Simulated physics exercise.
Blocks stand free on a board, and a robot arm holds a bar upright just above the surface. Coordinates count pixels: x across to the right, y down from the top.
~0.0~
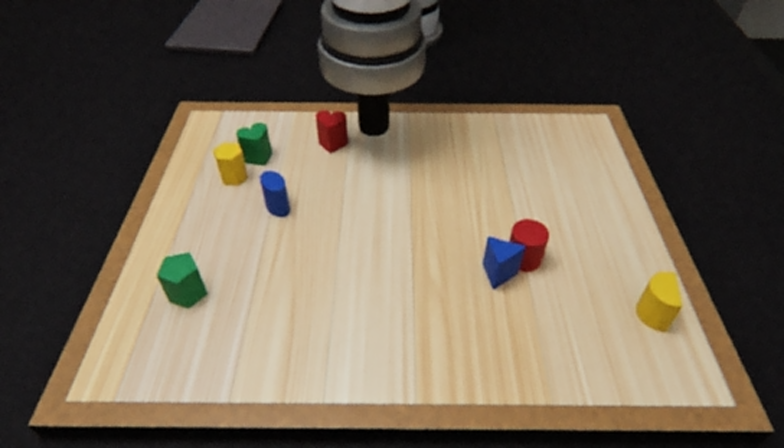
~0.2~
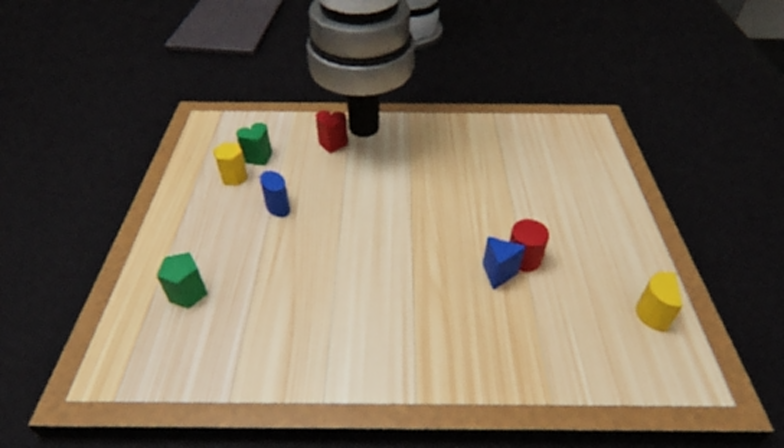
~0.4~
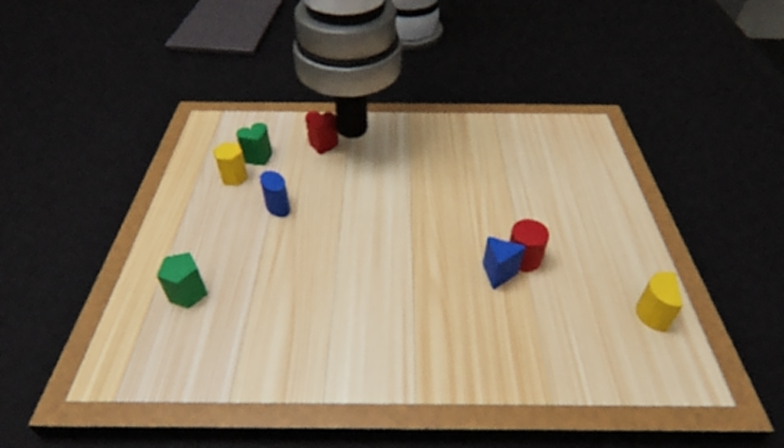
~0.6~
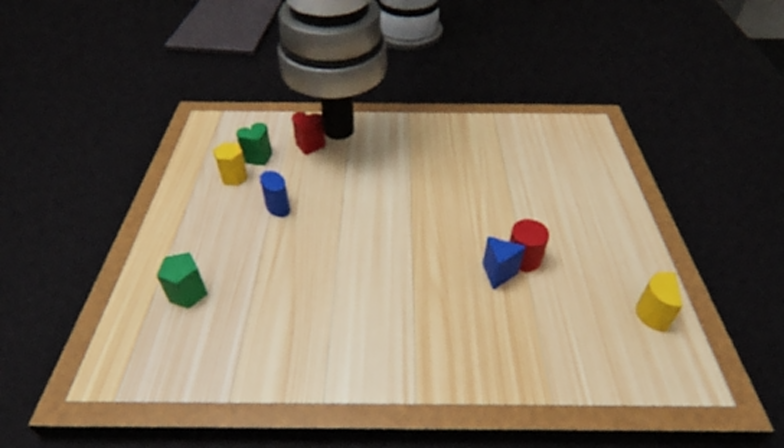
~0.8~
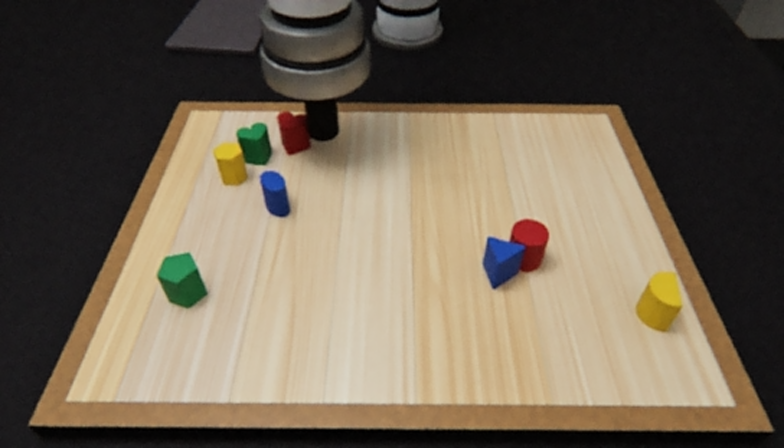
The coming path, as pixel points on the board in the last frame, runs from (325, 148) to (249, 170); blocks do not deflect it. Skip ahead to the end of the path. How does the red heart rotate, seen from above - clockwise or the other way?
From above, it looks like the red heart goes clockwise.
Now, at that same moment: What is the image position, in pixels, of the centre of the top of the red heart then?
I think it will end close to (256, 120).
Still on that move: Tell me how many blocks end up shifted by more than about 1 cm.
Blocks that move over 1 cm: Three or more.
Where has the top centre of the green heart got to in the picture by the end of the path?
It sits at (227, 130).
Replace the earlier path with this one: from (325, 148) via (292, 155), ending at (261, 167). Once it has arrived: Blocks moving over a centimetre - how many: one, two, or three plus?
Two move.
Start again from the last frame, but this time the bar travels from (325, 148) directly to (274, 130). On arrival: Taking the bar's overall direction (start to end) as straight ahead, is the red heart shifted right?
My answer is no.
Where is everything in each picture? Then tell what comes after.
In the first picture, lower end of the bar (374, 128), tops of blocks, yellow hexagonal block (227, 151), green heart (253, 131), blue elliptical block (272, 180), red heart (330, 117).
In the second picture, bar (364, 129), blocks as before.
In the third picture, bar (353, 130), red heart (320, 118).
In the fourth picture, bar (339, 132), red heart (306, 119).
In the fifth picture, bar (324, 133), yellow hexagonal block (227, 151), green heart (253, 131), blue elliptical block (272, 180), red heart (291, 119).
On the path given first. One third of the way, bar (298, 141); green heart (242, 131), turned 30° anticlockwise; red heart (269, 120), turned 40° clockwise.
Two thirds of the way, bar (272, 148); green heart (237, 131), turned 50° anticlockwise; red heart (257, 120), turned 95° clockwise.
At the end, bar (245, 156); yellow hexagonal block (216, 155); green heart (227, 130), turned 40° anticlockwise; blue elliptical block not moved; red heart (256, 120), turned 100° clockwise.
